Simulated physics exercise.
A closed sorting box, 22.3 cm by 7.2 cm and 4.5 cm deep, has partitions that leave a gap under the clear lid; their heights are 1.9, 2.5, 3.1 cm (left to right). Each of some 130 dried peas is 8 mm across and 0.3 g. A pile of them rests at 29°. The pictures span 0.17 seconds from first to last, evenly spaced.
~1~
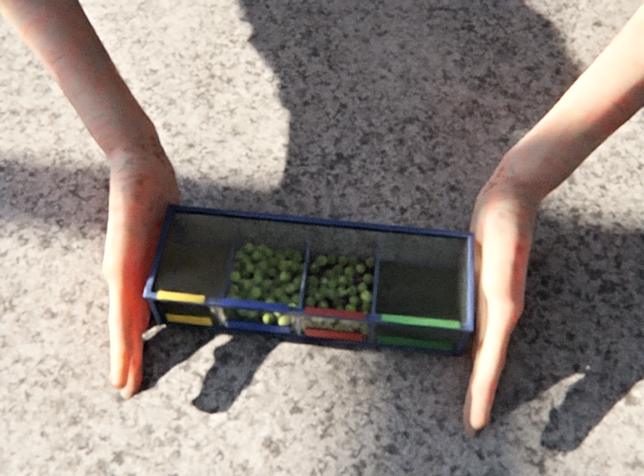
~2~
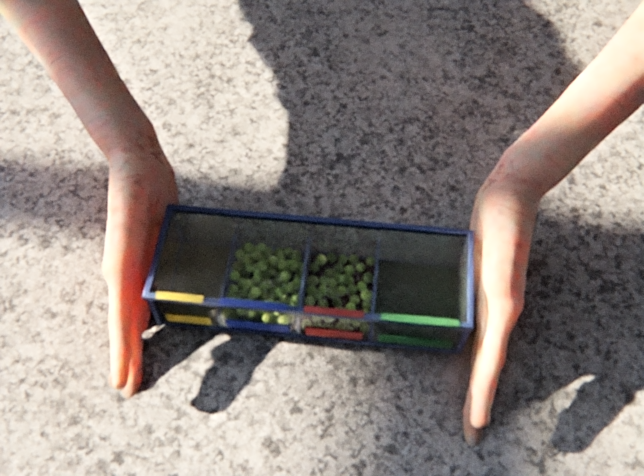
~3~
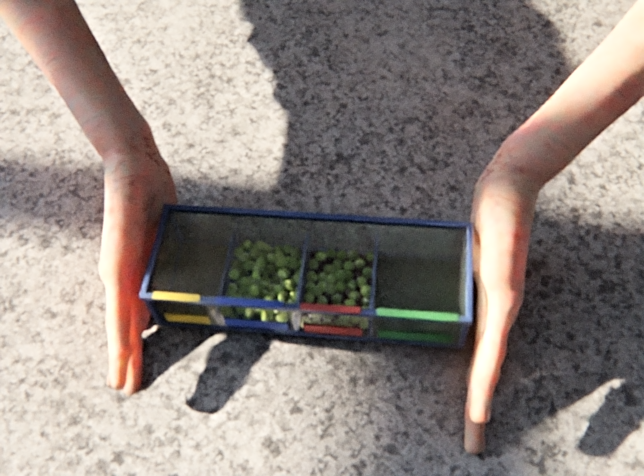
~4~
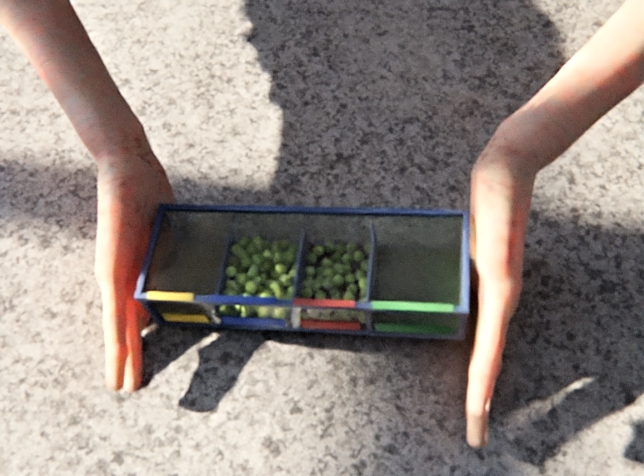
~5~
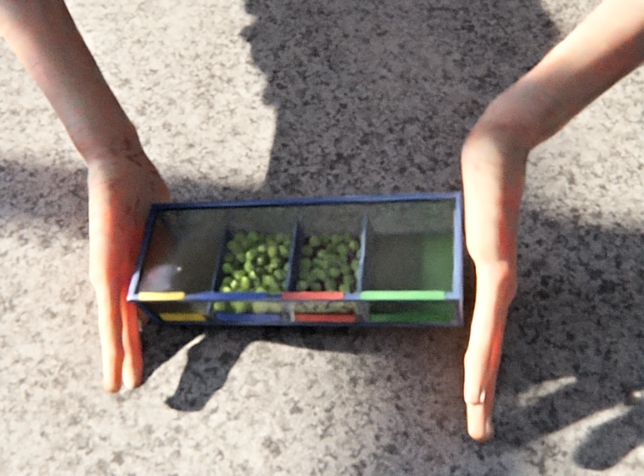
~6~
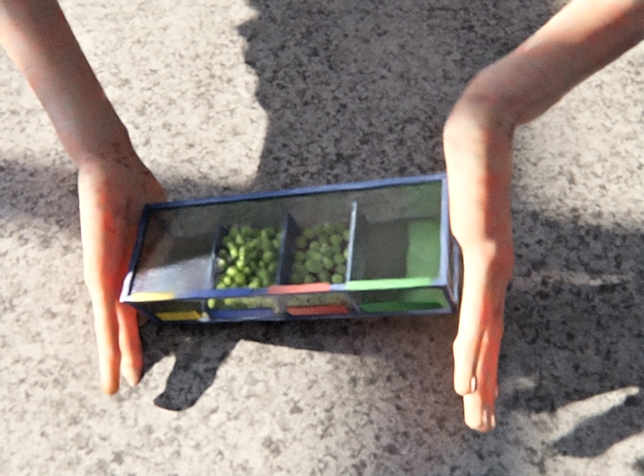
The video shows two hands holding a clear-lidded, four-section box with green peas in its two middle compartments above a speckled surface, then gradually raising its right end so the box tilts down toward the left.
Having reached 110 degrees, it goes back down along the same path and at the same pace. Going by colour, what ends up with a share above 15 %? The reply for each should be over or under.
For red it is under, for blue it is under, for green it is under, for yellow it is over.
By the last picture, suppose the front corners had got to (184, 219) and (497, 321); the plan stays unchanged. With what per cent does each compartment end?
Red = 65 %; blue = 5 %; green = 30 %; yellow = 0 %.
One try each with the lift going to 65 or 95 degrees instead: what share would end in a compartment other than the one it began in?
About 20 and about 85 per cent, in that order.
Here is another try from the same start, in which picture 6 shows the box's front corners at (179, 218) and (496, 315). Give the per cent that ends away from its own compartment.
Estimate: Around 65 %.
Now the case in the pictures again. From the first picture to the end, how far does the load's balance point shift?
Roughly 7.0 cm.
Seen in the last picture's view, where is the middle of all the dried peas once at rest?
Once everything settles, the centre is around (195, 284).
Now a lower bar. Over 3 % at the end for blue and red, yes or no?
With blue that holds, while with red that fails.
Then, 0.59 s after the last picture, tilt 110 degrees; red 20 %, blue 35 %, yellow 45 %.
Then, 0.98 s after the last picture, tilt 48 degrees; blue 5 %, yellow 95 %.
Then, 1.46 s after the last picture, tilt 0 degrees; blue 10 %, yellow 90 %.
In the end, red 0 %, blue 10 %, green 0 %, yellow 90 %.
